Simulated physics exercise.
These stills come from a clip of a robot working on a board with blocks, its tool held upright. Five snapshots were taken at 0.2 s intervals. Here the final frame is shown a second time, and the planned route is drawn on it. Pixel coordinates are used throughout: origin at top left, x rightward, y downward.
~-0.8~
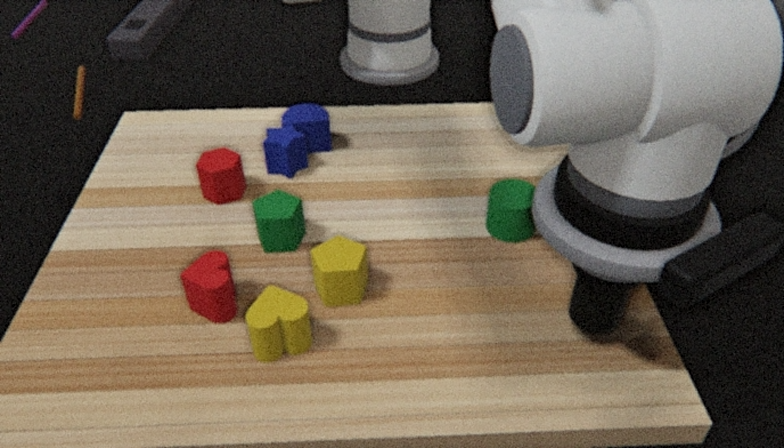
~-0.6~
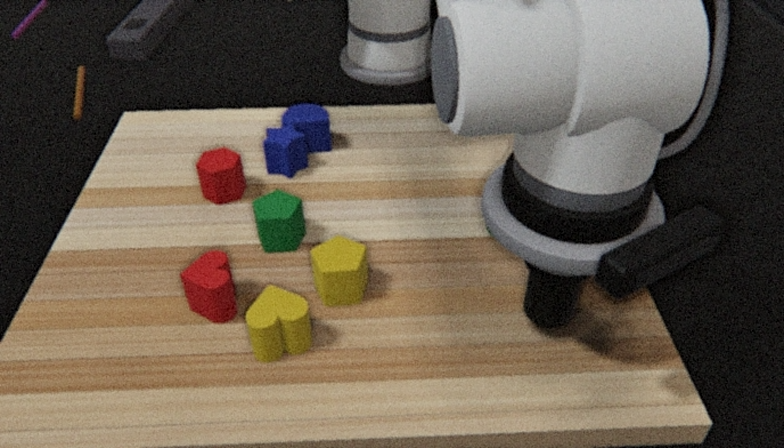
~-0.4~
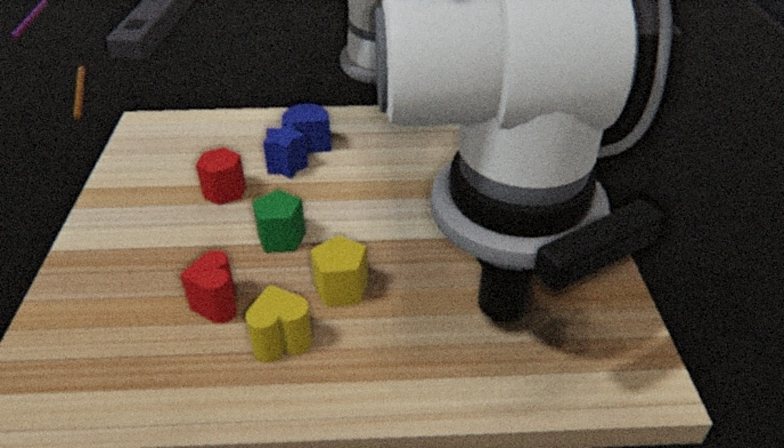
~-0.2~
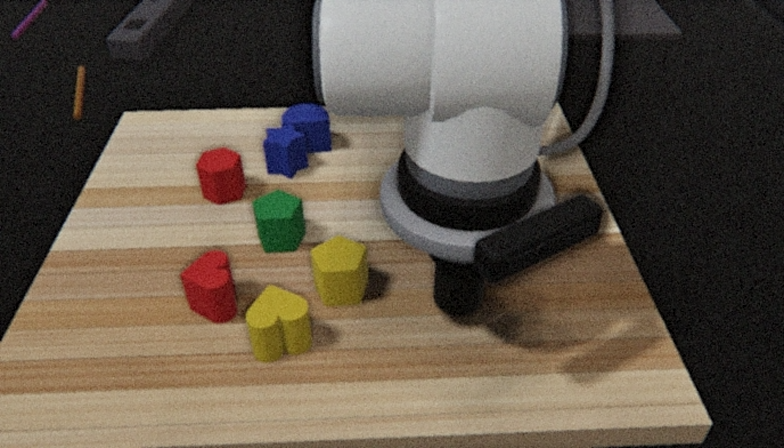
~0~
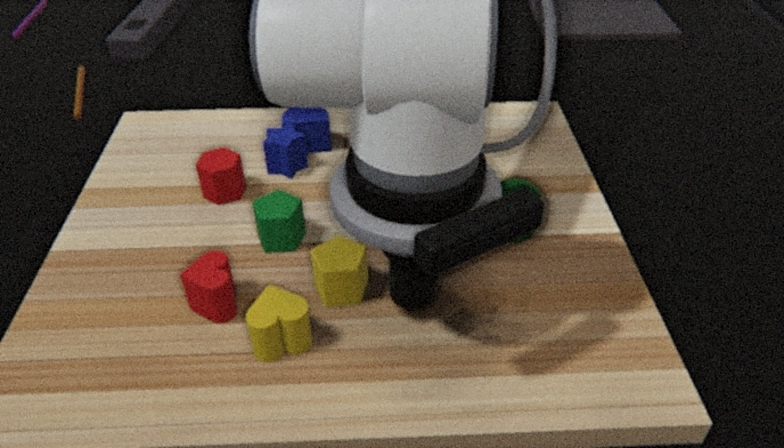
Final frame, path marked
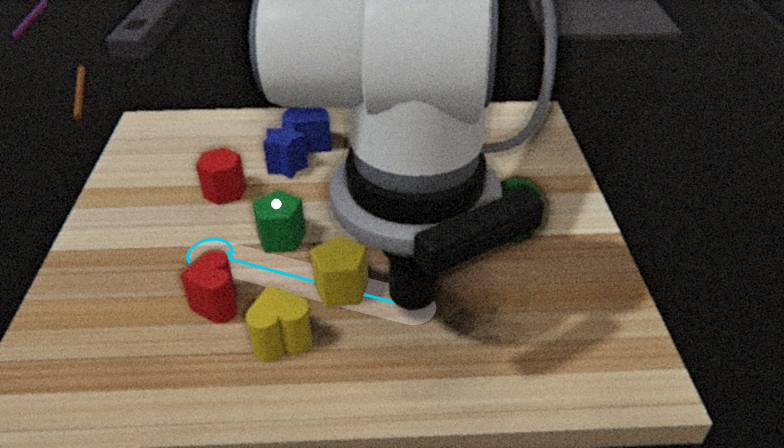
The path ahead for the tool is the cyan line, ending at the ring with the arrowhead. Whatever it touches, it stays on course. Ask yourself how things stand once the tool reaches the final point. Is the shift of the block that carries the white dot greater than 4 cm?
No, I don't think so.
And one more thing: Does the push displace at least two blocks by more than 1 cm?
Going by the path, yes.
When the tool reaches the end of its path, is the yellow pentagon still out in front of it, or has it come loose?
That block remains ahead.
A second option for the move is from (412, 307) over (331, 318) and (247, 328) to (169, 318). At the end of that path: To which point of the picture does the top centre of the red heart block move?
It is going to be at (172, 253).
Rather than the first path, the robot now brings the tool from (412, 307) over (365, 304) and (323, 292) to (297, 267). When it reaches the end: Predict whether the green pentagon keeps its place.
That block gets shifted.
The drawn path runs in a line from (412, 307) to (210, 253); the dot is on the green pentagon.
The first path, step by step. One third of the way, tool (338, 275); yellow pentagon (294, 239).
Two thirds of the way, tool (271, 258); green pentagon (266, 189), turned 25° clockwise; yellow pentagon (236, 216), turned 40° clockwise.
At the end, tool (206, 241); red heart block not moved; green pentagon (266, 189), turned 25° clockwise; yellow pentagon (183, 195), turned 55° clockwise.
